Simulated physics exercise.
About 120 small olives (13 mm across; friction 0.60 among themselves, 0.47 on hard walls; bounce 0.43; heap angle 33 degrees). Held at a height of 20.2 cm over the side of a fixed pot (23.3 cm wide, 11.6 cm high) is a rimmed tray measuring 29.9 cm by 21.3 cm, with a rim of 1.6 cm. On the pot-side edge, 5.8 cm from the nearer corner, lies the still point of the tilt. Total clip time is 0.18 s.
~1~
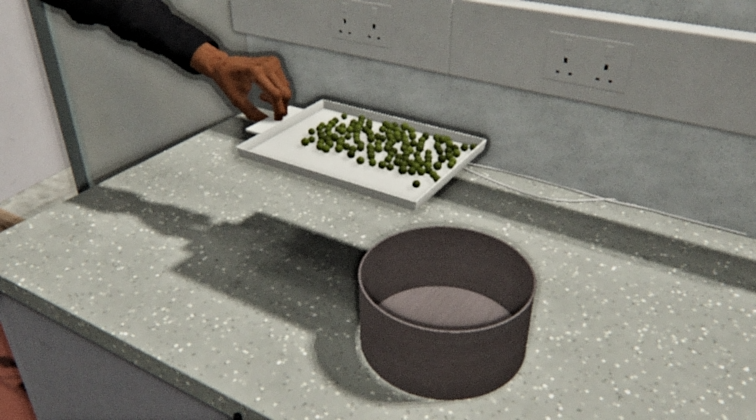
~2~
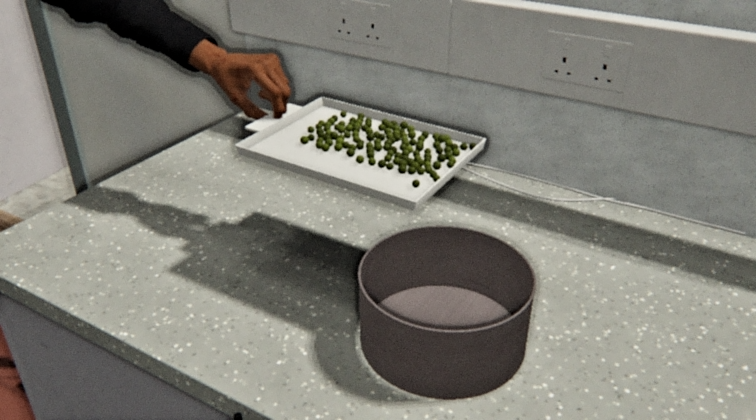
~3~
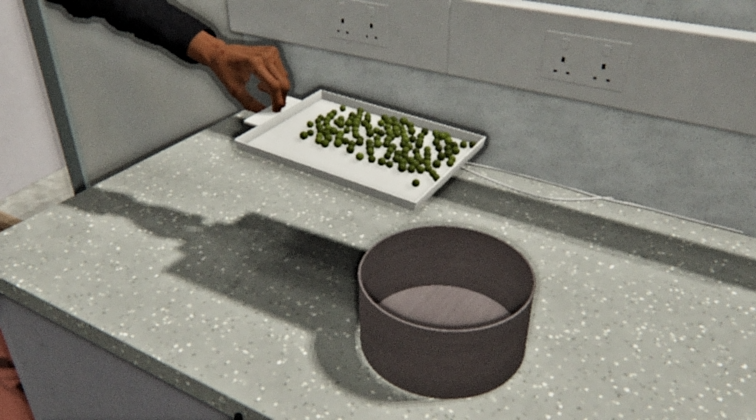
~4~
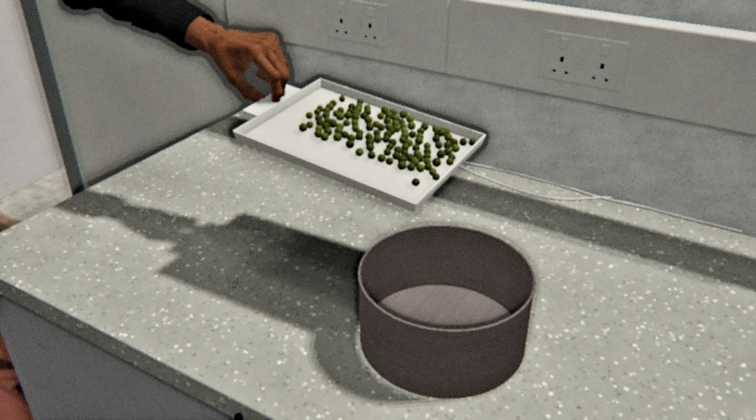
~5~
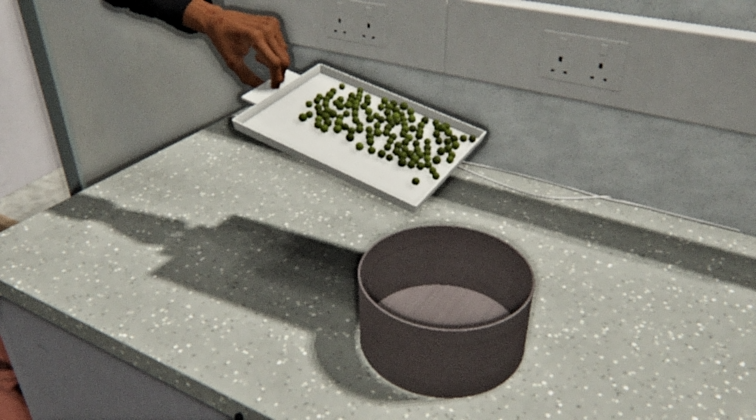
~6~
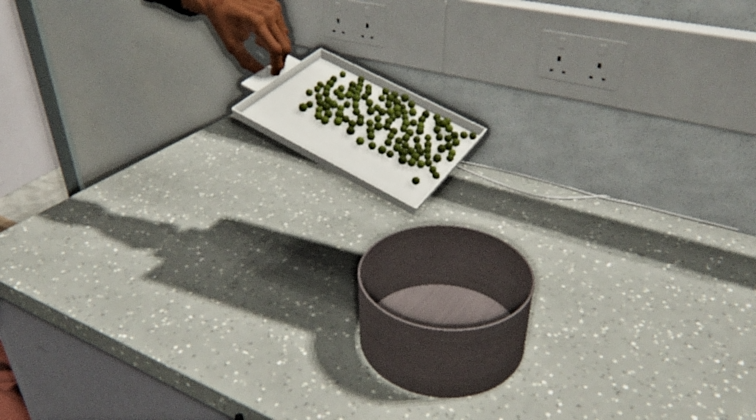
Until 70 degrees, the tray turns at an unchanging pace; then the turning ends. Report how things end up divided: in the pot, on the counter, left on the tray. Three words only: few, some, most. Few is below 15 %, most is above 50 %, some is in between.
Pot - most, counter - few, left on the tray - some.
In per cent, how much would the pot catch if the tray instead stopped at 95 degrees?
The pot would get around 100 per cent.
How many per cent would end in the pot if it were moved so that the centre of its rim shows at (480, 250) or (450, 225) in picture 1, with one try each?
I'd say some 50 per cent for the first and some 15 per cent for the second.
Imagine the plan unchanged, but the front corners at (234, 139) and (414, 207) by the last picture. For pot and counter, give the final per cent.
You'd end with pot at 5 and counter at 5.
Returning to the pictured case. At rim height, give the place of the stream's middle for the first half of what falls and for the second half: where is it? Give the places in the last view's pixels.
It passes about (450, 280) first and (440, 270) afterwards.
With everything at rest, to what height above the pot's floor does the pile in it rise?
Top level: Approx. 2.0 cm.
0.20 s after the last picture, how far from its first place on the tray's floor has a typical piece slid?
It has moved some 3 cm from its start.
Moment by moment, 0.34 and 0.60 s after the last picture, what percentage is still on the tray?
In turn: 100, 50.
Then, 0.20 s after the last picture, tilt 44 degrees; the tray holds 100 %, the pot 0 %.
Then, 0.34 s after the last picture, tilt 63 degrees; the tray holds 100 %, the pot 0 %.
Then, 0.60 s after the last picture, tilt 70 degrees; the tray holds 50 %, the pot 40 %.
In the end, pot 55 %, counter 0 %, tray 45 %.
